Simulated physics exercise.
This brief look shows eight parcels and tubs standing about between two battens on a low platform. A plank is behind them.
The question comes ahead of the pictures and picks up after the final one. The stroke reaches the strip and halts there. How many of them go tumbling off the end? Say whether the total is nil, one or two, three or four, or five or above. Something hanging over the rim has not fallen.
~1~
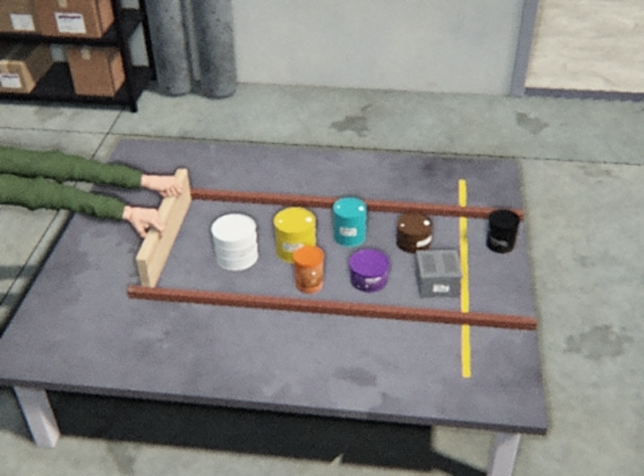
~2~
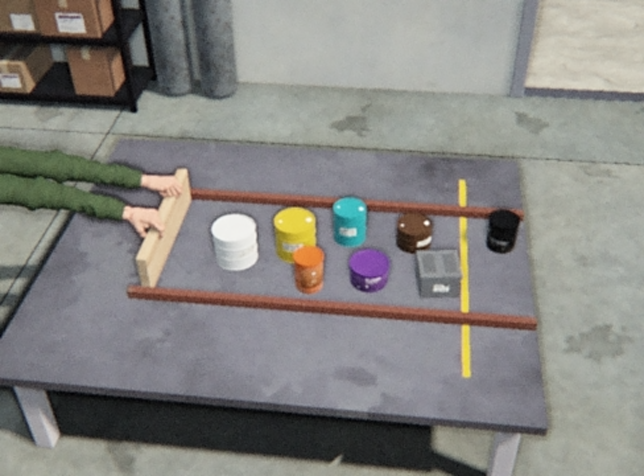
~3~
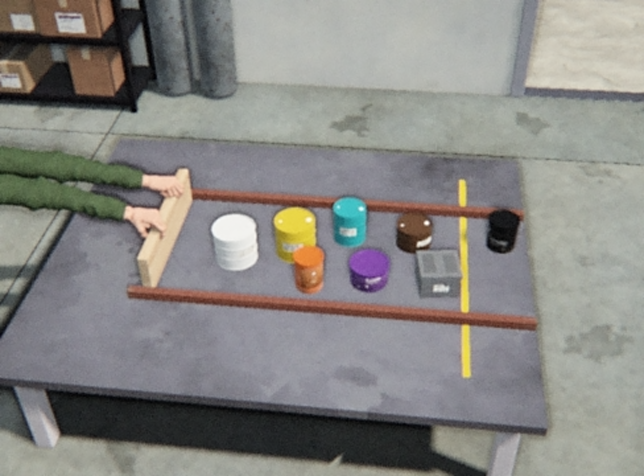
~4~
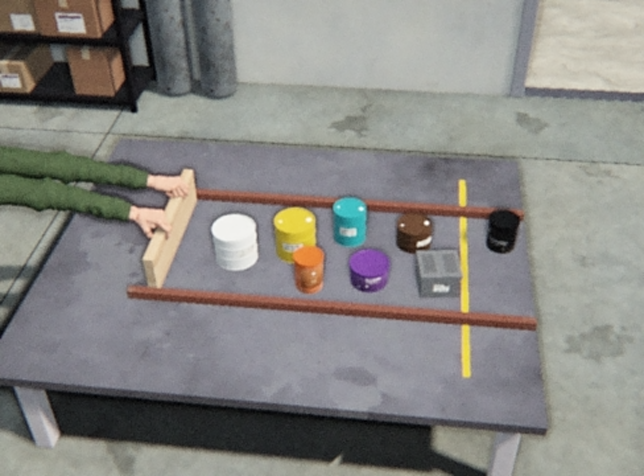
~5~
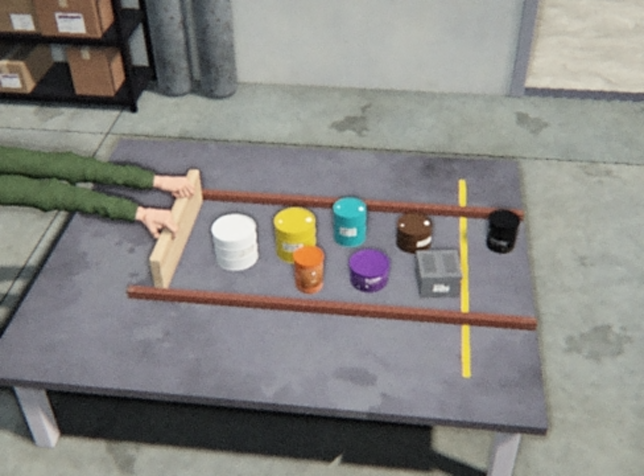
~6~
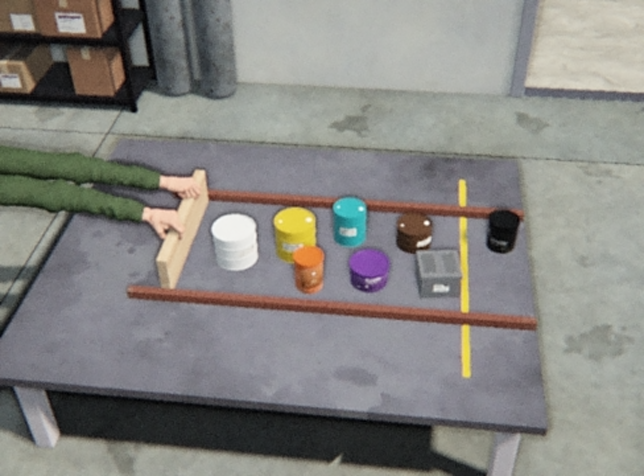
The total is one or two.
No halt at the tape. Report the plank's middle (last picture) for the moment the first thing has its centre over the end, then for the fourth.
The first one at (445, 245), the next at (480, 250).
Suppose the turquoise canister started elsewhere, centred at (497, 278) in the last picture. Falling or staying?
Put there, it simply leaves the top.
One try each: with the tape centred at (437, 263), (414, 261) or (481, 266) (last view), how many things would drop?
Try by try, 0, 0 and 3.
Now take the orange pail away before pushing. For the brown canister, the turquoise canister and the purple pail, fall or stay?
I'd say the brown canister stays aboard, the turquoise canister stays aboard and the purple pail stays aboard.
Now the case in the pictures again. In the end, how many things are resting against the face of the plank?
4 in contact.
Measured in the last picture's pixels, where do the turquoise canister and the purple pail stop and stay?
First: About (481, 214); second: About (516, 298).
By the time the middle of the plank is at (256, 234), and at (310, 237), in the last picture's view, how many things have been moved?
By the first moment it's 2, by the second it's 4.
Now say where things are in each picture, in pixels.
In the first picture, black pail (502, 232); grey tote (438, 274); brown canister (414, 233); plank (166, 227); tape (464, 265).
In the second picture, grey tote (438, 274); turquoise canister (350, 222).
In the third picture, brown canister (414, 233); white canister (235, 242).
In the fourth picture, black pail (502, 232); purple pail (369, 271).
In the fifth picture, grey tote (438, 274); orange pail (309, 270).
In the sixth picture, black pail (502, 232); grey tote (438, 274); brown canister (414, 233); plank (185, 228); tape (464, 265).
Early on, none off yet; black pail at rest near (502, 232); grey tote at rest near (438, 274); brown canister at rest near (414, 233).
Finally, the number that fall off is one or two; lost, black pail.
